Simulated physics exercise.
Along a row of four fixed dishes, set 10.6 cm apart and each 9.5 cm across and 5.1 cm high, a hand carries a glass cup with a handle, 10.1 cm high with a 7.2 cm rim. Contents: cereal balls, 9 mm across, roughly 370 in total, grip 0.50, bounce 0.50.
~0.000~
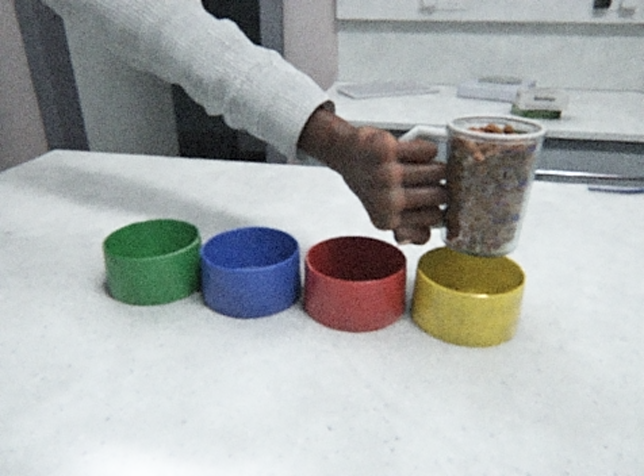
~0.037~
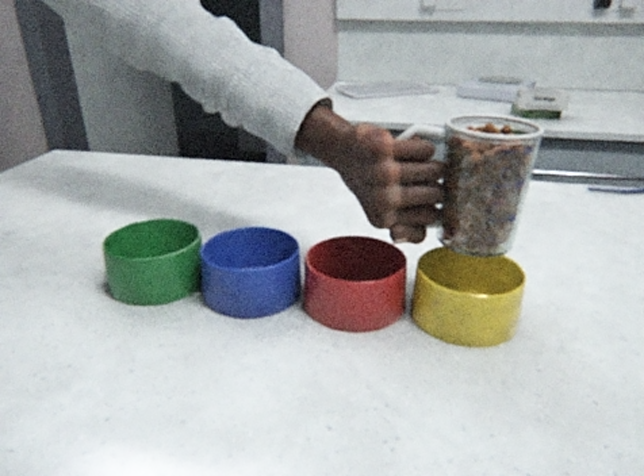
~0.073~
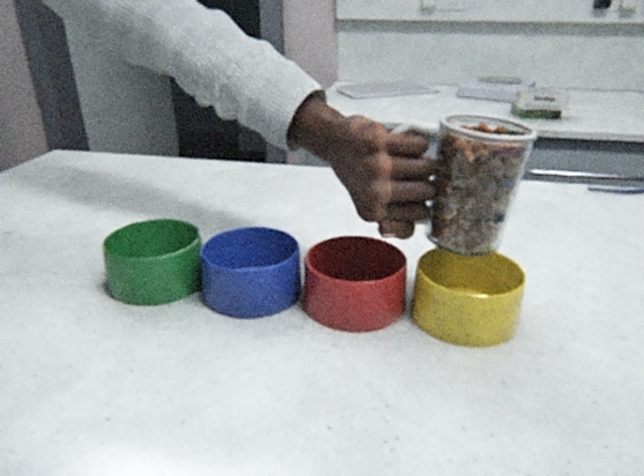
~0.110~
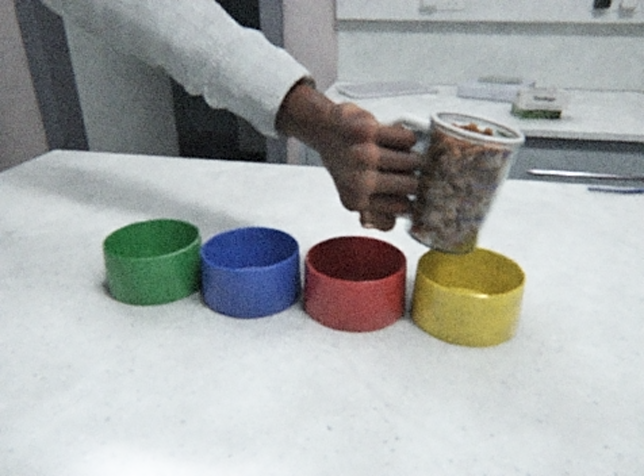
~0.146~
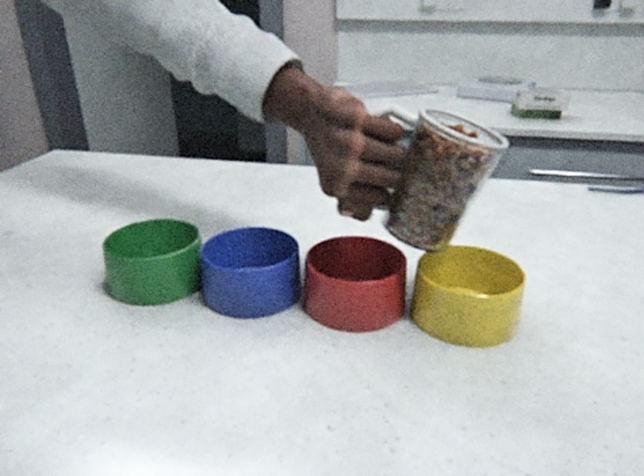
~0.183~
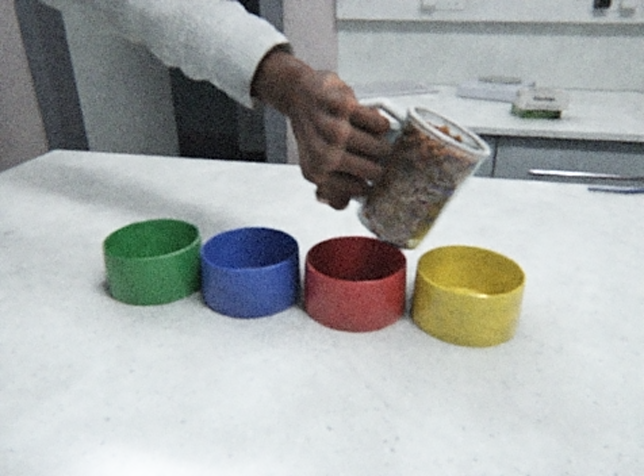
On a white table, a hand held a clear cup of small brown pieces above a yellow dish, beside red, blue and green ones, then moved it left while tilting it to the right.
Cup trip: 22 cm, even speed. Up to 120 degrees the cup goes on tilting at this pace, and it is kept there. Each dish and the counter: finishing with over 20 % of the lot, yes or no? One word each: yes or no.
Red: Yes; blue: Yes; green: No; yellow: No; counter: Yes.
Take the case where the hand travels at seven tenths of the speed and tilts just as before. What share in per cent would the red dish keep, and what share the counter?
Red: 40; counter: 30.
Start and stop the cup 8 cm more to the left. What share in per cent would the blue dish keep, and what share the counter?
Blue 90; counter 0.
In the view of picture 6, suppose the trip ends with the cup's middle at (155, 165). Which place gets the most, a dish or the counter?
Result: Biggest portion at blue.
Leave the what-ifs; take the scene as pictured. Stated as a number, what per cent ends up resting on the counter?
I'd put it near 40 per cent.
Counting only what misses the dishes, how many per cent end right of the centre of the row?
60 per cent.
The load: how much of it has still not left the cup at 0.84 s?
Some 45 %.
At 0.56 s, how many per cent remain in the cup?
Roughly 95 percent.
After 0.41 s, tilt 74 degrees; cup holds 100 %.
After 0.56 s, tilt 105 degrees; cup holds 95 %, red 5 %.
After 0.84 s, tilt 120 degrees; cup holds 45 %, red 15 %, blue 15 %.
In the end, at 1.8 s, red 35 %, blue 30 %, green 0 %, yellow 0 %, counter 40 %.
